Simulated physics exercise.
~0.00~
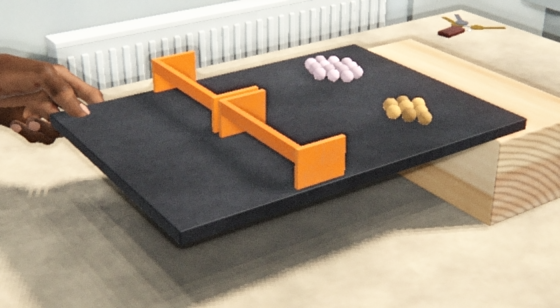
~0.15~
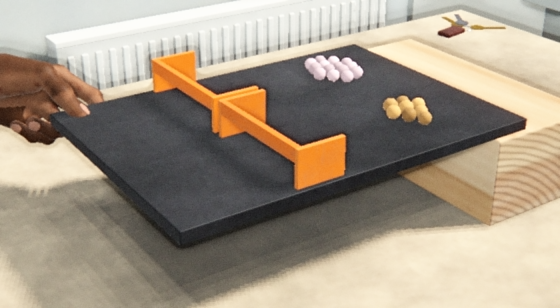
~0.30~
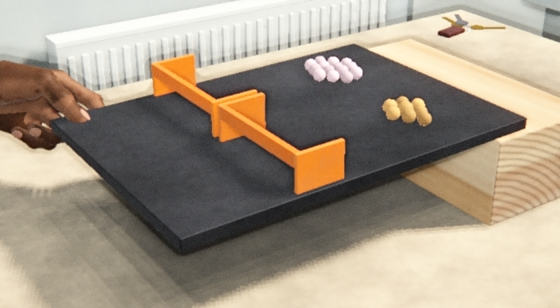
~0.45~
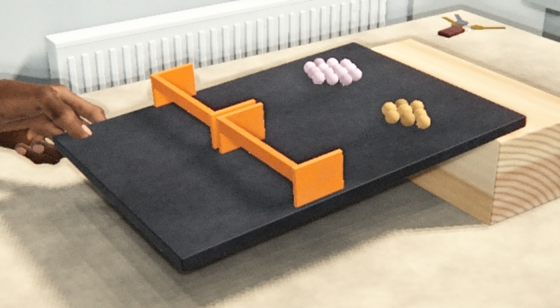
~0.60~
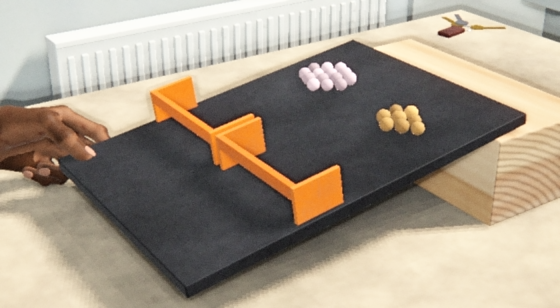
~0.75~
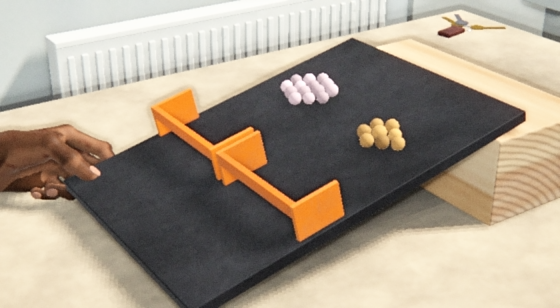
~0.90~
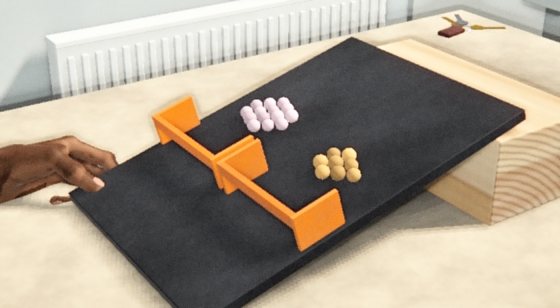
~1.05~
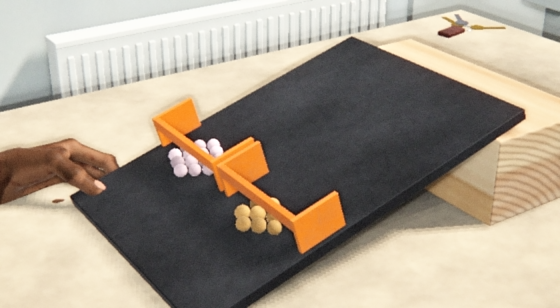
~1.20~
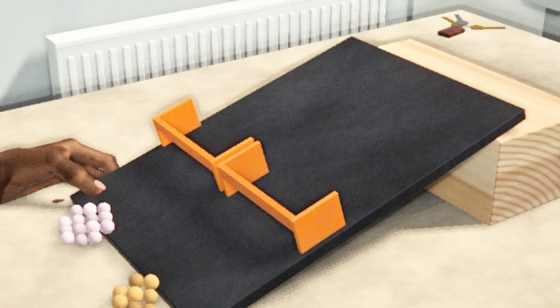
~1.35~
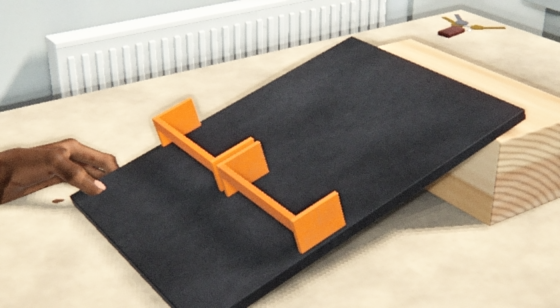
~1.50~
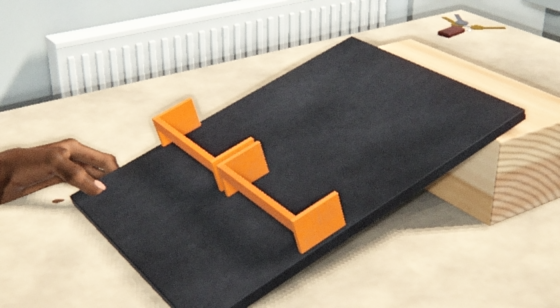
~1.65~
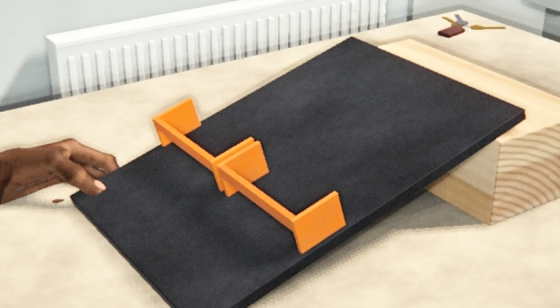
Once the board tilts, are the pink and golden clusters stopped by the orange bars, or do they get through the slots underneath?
Both clusters get through the slots under the orange bars and carry on down off the board.
